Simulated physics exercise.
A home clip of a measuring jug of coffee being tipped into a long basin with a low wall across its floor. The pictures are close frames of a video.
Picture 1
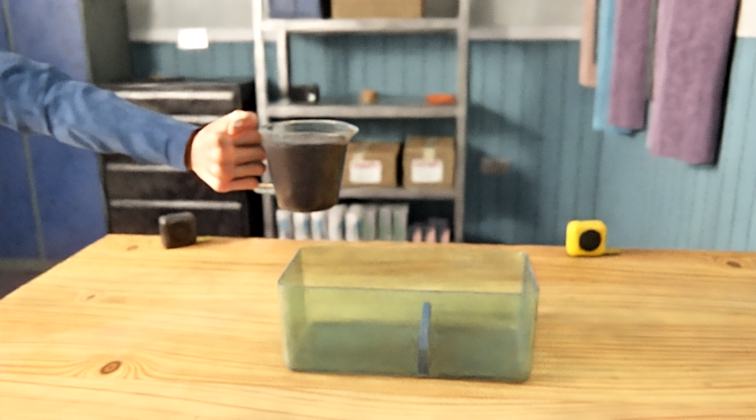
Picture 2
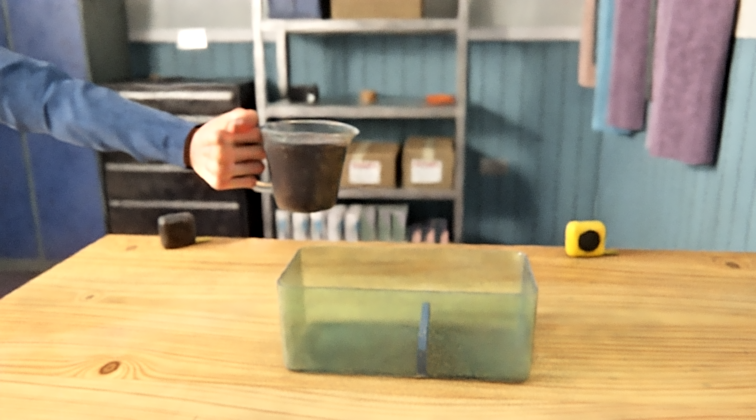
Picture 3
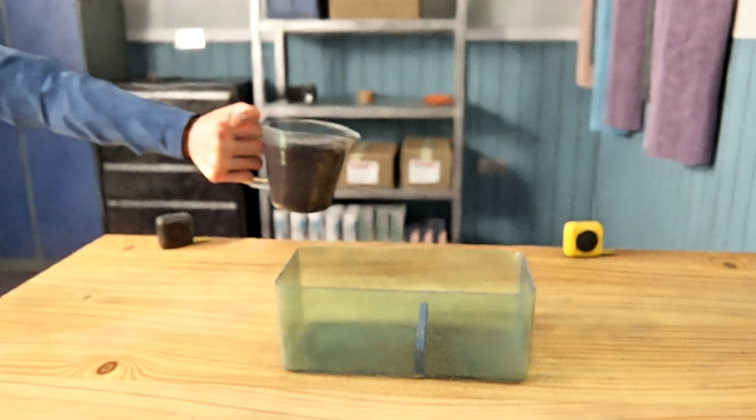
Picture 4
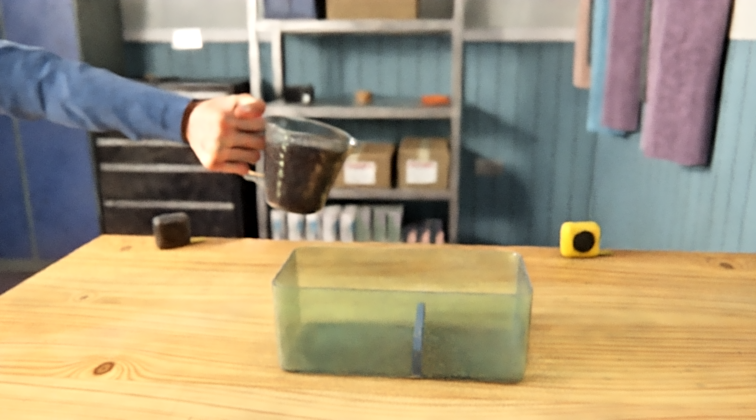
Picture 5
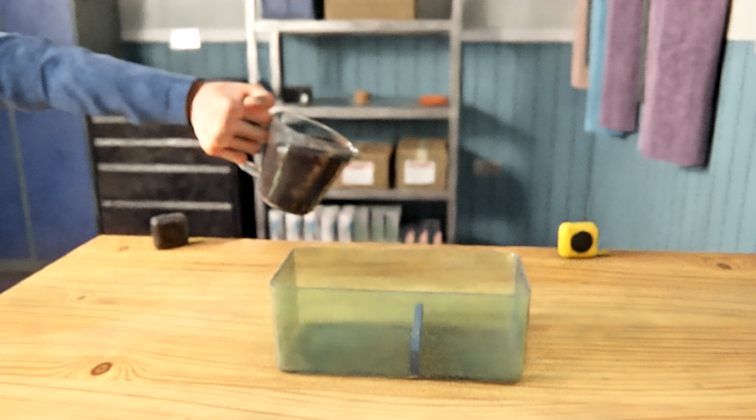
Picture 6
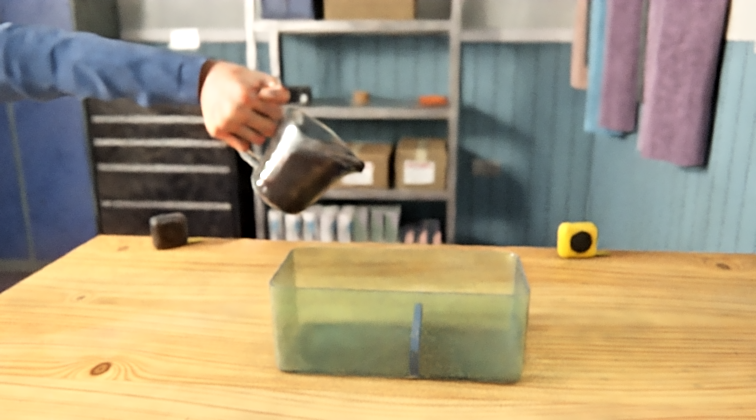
A hand in a blue sleeve, reaching in from the left, holds a clear measuring jug of dark coffee above a wooden table in a workshop-like room, seen from the front. Below sits a long, greenish see-through basin with a low blue wall inside, between a small black object and a yellow one. The hand steadily tilts the jug rightward, coffee reaching its lip, as the view shifts very slightly.
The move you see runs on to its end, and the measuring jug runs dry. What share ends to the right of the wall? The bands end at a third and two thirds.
The share right of the wall is less than a third.
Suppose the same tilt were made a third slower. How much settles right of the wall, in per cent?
Close to 15 per cent.
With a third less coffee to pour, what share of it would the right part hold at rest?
About 10 per cent.
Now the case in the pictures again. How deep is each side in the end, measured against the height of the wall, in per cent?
Near 50 on the left, 10 on the right.
A moment on, the measuring jug is tipped right over and 31 per cent is still to pour, 37 is left of the wall and 3 right of it.
Next, the measuring jug is tipped right over and 2 per cent is still to pour, 83 is left of the wall and 7 right of it.
Then the measuring jug is tipped right over and 0 per cent is still to pour, 82 is left of the wall and 13 right of it.
Later the measuring jug is tipped right over and 0 per cent is still to pour, 82 is left of the wall and 14 right of it.
Finally, 82 per cent lies left of the wall, 14 right of it and 4 outside.
